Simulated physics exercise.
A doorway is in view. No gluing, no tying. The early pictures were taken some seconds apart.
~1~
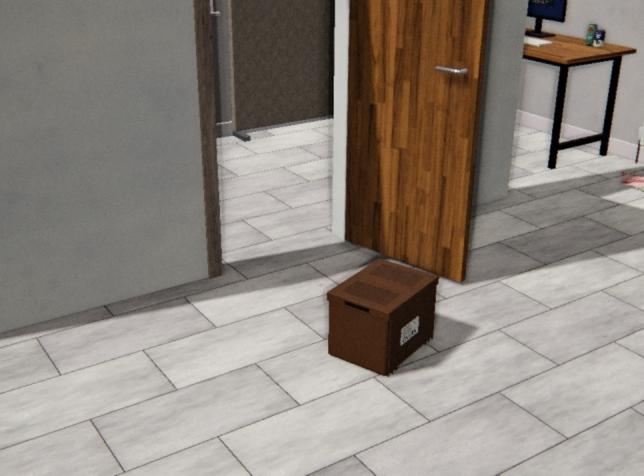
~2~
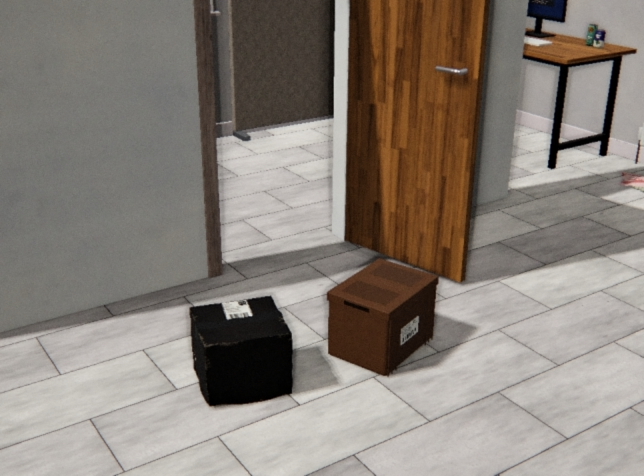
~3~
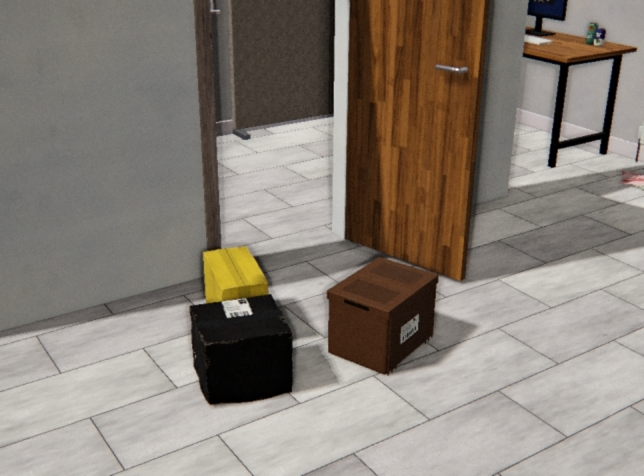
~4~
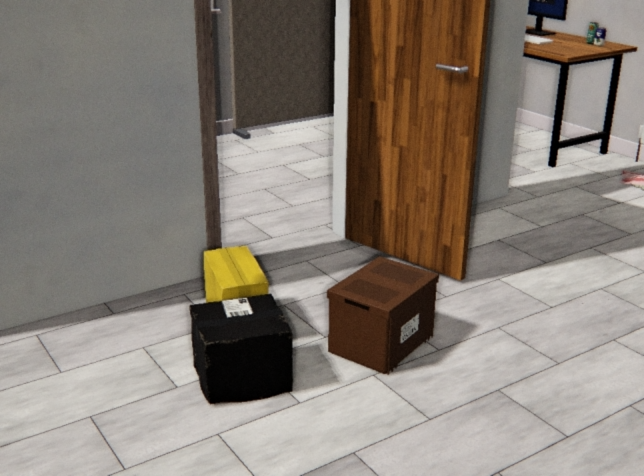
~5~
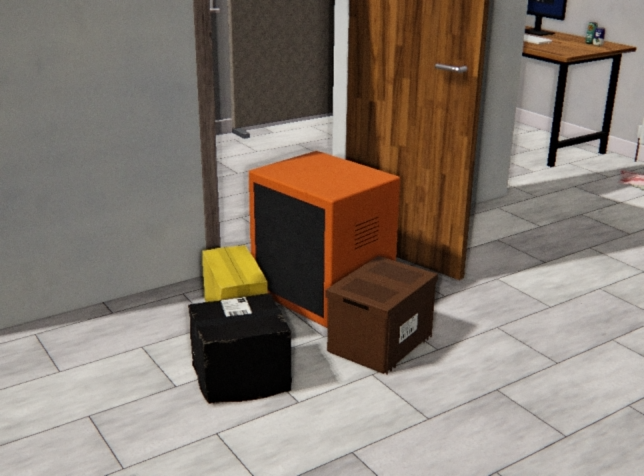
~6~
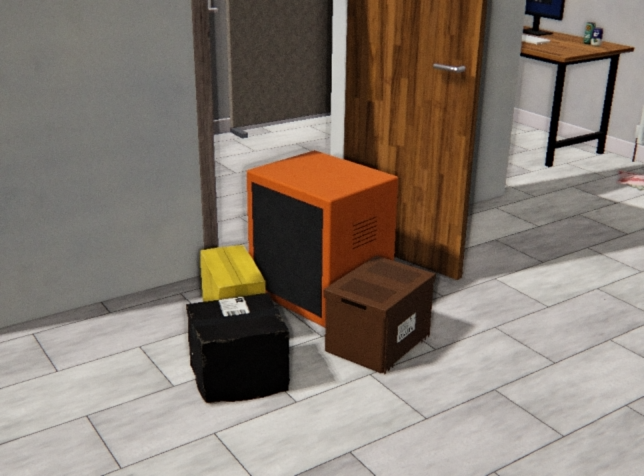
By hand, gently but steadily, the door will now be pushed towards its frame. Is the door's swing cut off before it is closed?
Yes, the door's path is barred.
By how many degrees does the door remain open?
Some 75°.
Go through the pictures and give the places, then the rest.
Door wide open and still, in the first frame.
Door wide open and still; black box (241, 351), in the second frame.
Door wide open and still; brown tote (383, 314); yellow box (236, 298), in the third frame.
Door wide open and still; black box (241, 349); brown tote (383, 314), in the fourth frame.
Door wide open and still; yellow box (235, 297); black box (240, 349), in the fifth frame.
Door wide open and still; orange appliance (321, 236); brown tote (379, 313), in the sixth frame.
Then, 0.40 s after the last picture, open by 93°.
Then, 0.60 s after the last picture, open by 81°.
At rest, open by 74°; all 4 in place. Seen from the same camera at the end, orange appliance near (318, 235).
